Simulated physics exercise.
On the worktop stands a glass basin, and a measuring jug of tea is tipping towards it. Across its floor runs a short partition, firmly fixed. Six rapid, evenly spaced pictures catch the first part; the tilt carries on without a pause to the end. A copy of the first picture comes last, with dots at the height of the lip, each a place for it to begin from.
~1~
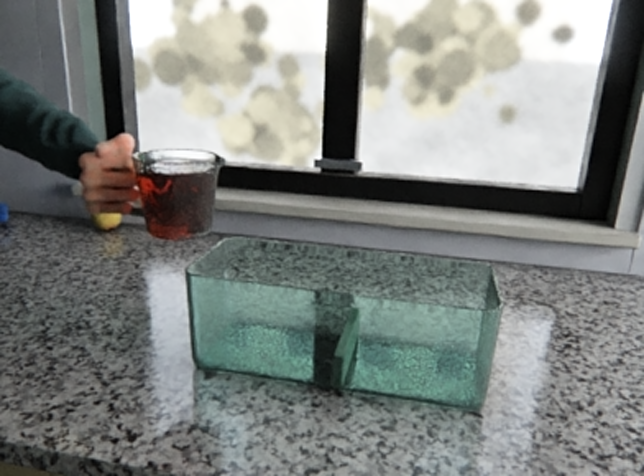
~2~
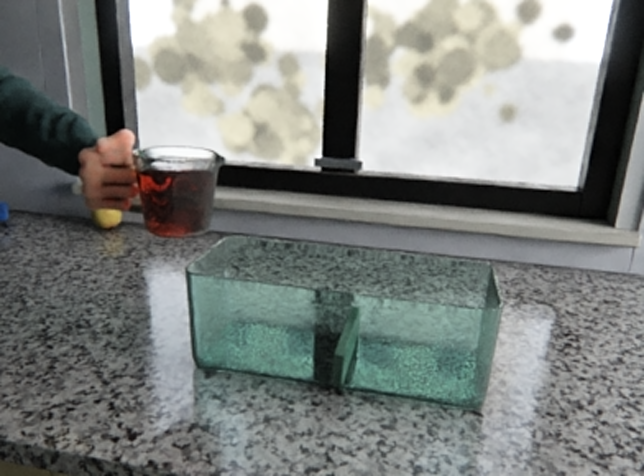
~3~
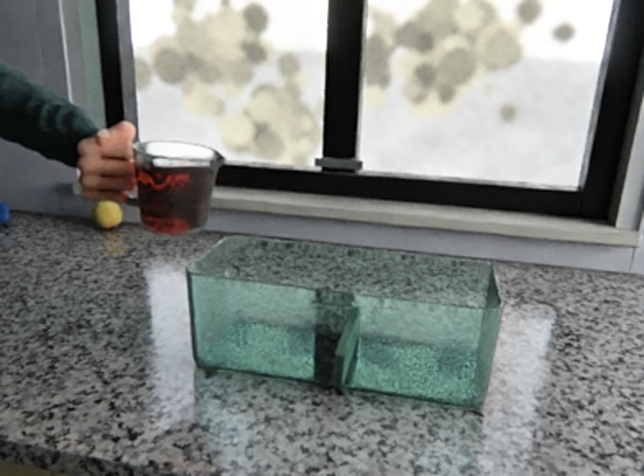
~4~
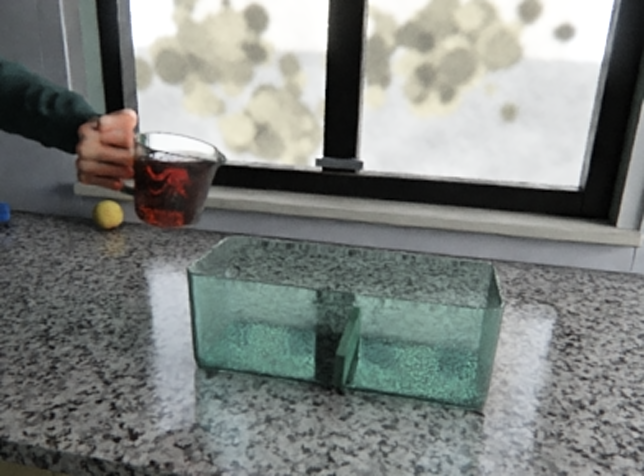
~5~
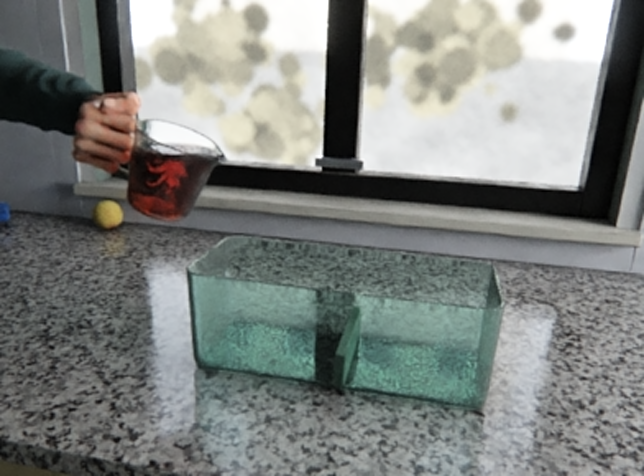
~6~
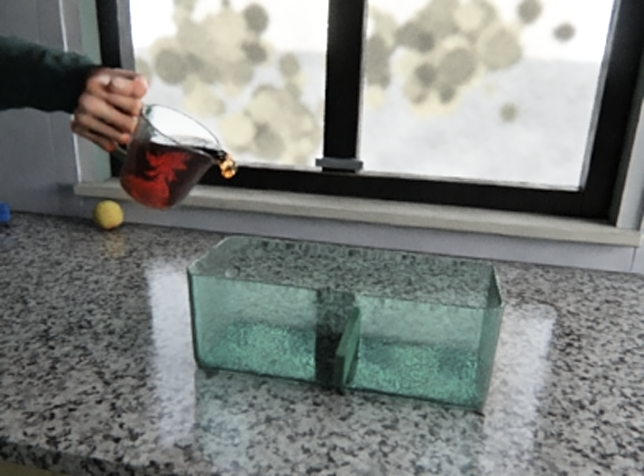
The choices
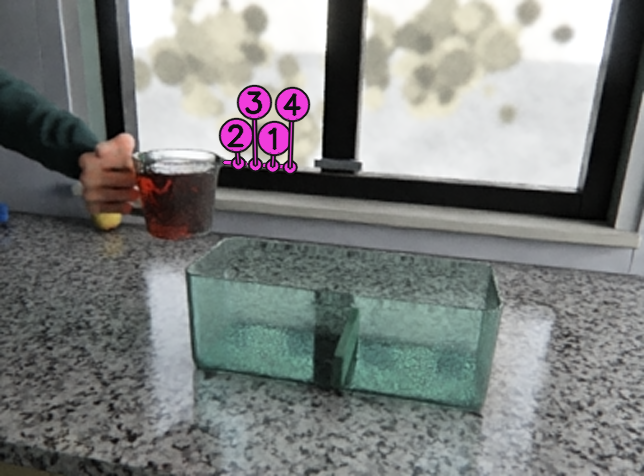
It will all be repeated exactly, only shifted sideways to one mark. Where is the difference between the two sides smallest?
Take 1.
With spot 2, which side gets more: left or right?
More ends on the left.
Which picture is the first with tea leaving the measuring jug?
Picture 6.
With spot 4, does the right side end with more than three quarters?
Yes.
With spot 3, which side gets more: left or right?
The left one.
On the marked copy, 1 at (272, 166); 2 at (238, 163); 3 at (255, 164); 4 at (290, 167).
With 1, about 52 % ends left of the wall and 47 % right of it.
With 2, about 91 % ends left of the wall and 6 % right of it; 3 % is lost outside.
With 3, about 91 % ends left of the wall and 7 % right of it.
With 4, about 14 % ends left of the wall and 85 % right of it.
